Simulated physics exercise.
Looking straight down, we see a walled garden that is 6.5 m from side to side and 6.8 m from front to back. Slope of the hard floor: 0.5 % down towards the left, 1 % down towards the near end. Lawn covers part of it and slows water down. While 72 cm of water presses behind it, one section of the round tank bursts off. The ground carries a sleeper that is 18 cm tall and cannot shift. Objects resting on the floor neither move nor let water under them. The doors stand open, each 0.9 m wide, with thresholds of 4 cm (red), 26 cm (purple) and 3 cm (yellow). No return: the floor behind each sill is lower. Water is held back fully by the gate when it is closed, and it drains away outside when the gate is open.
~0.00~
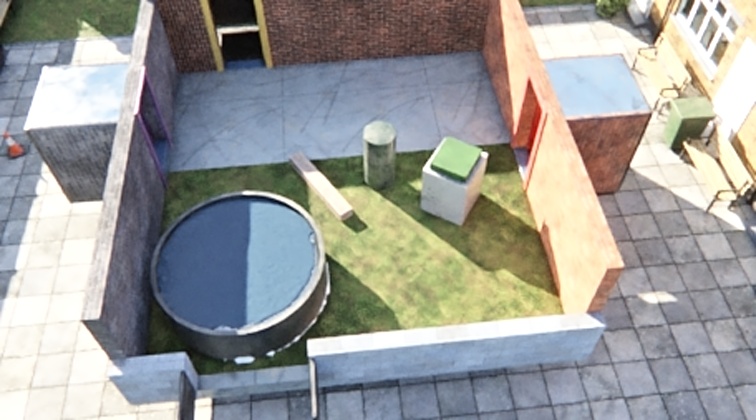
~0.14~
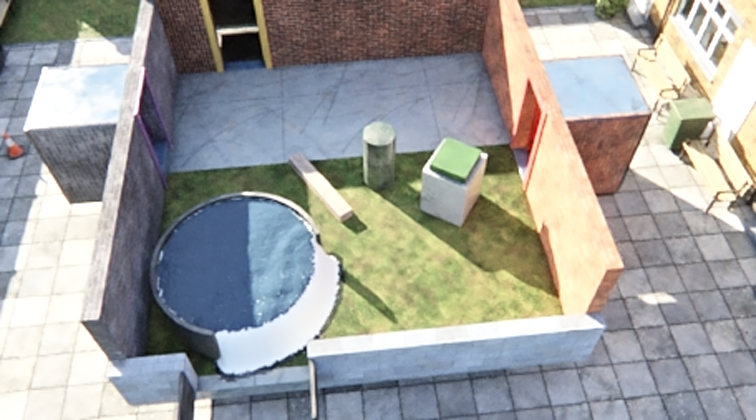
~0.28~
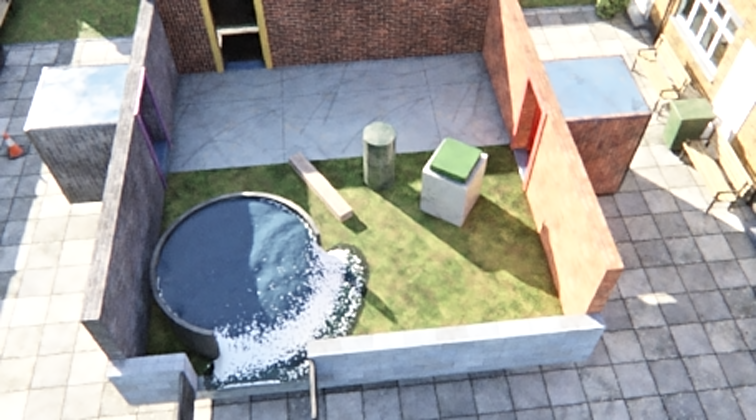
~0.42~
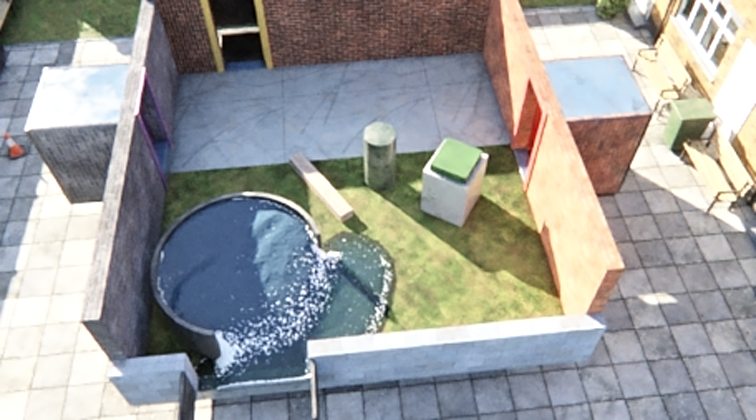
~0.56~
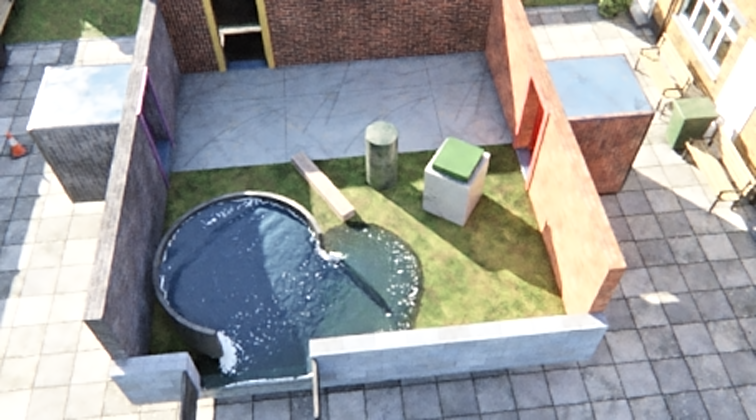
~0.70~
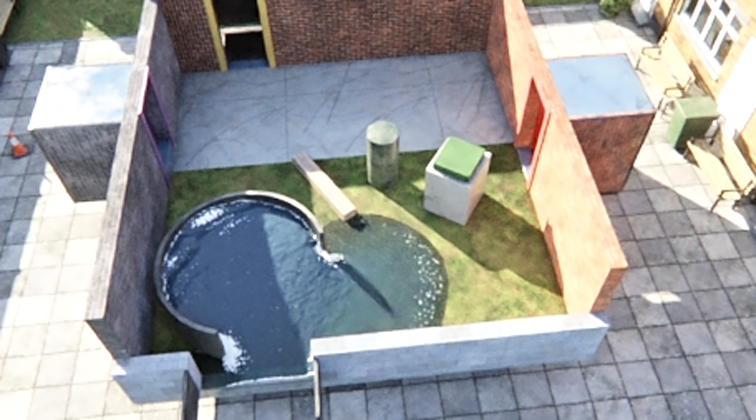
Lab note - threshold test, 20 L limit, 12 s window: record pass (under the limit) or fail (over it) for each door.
Results: Red door fail, purple door pass, yellow door pass.
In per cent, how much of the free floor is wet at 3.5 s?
Roughly 35 % of the floor is wet.
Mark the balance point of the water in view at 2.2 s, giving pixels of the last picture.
The water's centre is around (357, 296).
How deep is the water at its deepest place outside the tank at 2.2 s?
I'd say near 42 centimetres.
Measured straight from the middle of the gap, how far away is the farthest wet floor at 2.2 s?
4.2 m.
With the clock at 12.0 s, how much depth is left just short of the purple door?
5.5 cm.
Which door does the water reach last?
That would be the purple one.
After 1.4 s water covers 25 % of the floor and is deepest (45 cm) near (318, 363); red door not reached, purple door not reached, yellow door not reached.
After 2.2 s water covers 30 % of the floor and is deepest (42 cm) near (564, 337); red door not reached, purple door not reached, yellow door not reached.
After 3.5 s water covers 35 % of the floor and is deepest (26 cm) near (475, 213); red door 9 cm at the sill, 1 L in, purple door not reached, yellow door not reached.
After 7.0 s water covers 70 % of the floor and is deepest (13 cm) near (483, 346); red door 6 cm at the sill, 52 L in, purple door not reached, yellow door not reached.
After 12.0 s water covers 95 % of the floor and is deepest (7 cm) near (270, 356); red door 3 cm at the sill, 57 L in, purple door 6 cm at the sill, 0 L in, yellow door 2 cm at the sill, 0 L in.
